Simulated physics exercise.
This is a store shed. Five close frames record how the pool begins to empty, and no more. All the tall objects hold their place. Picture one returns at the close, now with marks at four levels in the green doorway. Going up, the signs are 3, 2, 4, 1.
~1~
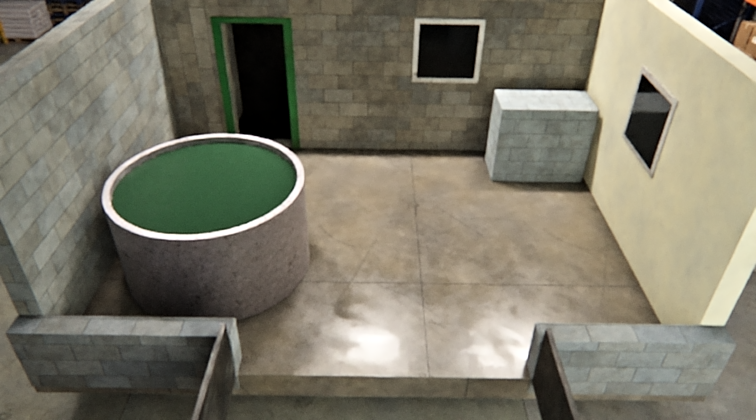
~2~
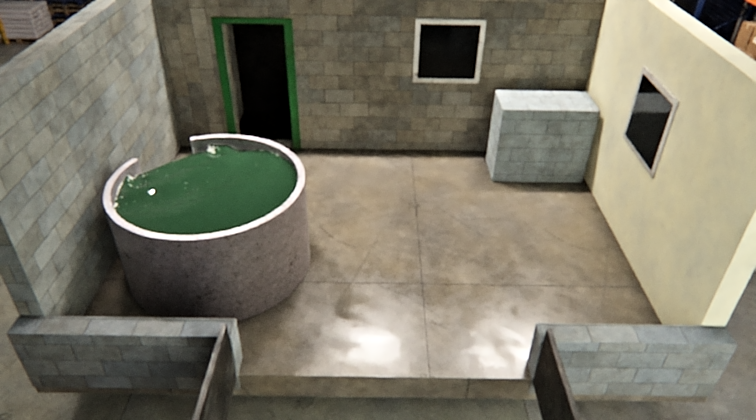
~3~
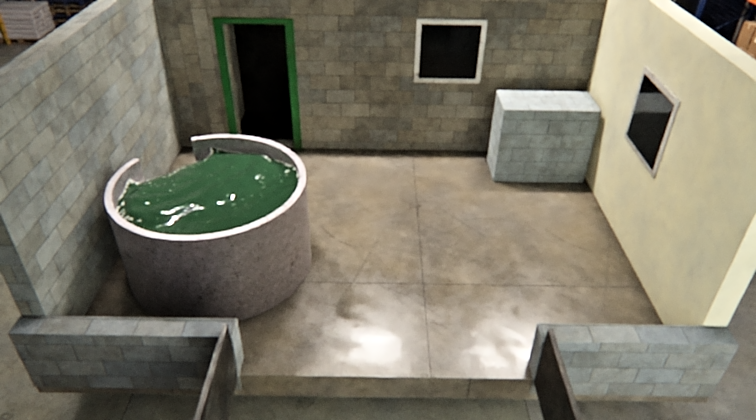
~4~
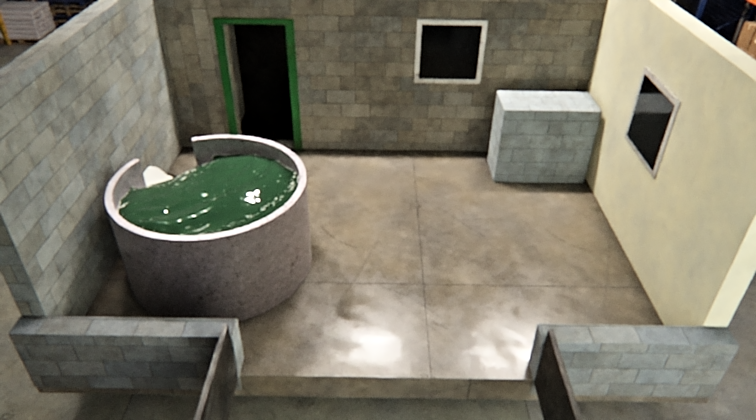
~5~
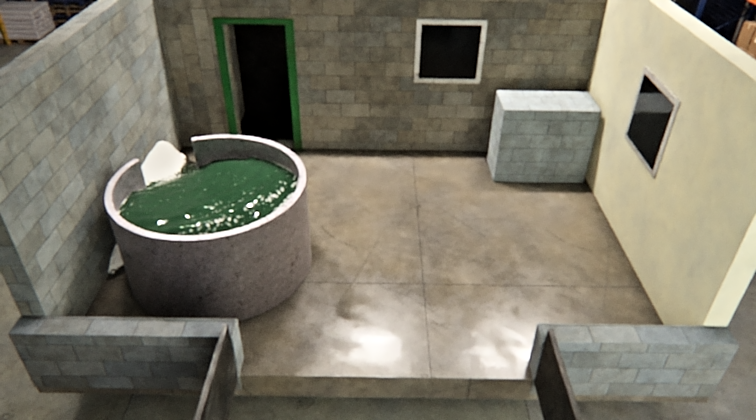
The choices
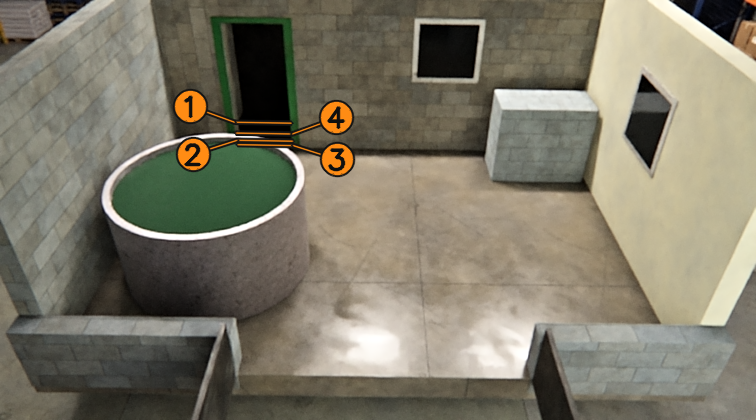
In this clip, a round tank of green liquid stands at the left of a block-walled space with a green doorway; a gap opens in its back-left rim, the surface churns, and pale liquid emerges behind the tank.
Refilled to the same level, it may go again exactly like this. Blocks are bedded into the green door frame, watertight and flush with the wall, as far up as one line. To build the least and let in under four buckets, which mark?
1 is the one.
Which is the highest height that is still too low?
4.
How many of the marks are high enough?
One of them.
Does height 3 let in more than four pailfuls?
Yes, that goes wrong.
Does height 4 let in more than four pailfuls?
Yes.
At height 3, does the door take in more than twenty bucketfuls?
Yes.
On the marked copy, 1 at (263, 122); 2 at (264, 140); 3 at (265, 145); 4 at (264, 133); from the bottom up 3, 2, 4, 1.
With 1, a splash gets over, under a bucket.
With 2, dozens of bucketfuls pour in.
With 3, dozens of bucketfuls pour in.
With 4, about 8 bucketfuls get in.
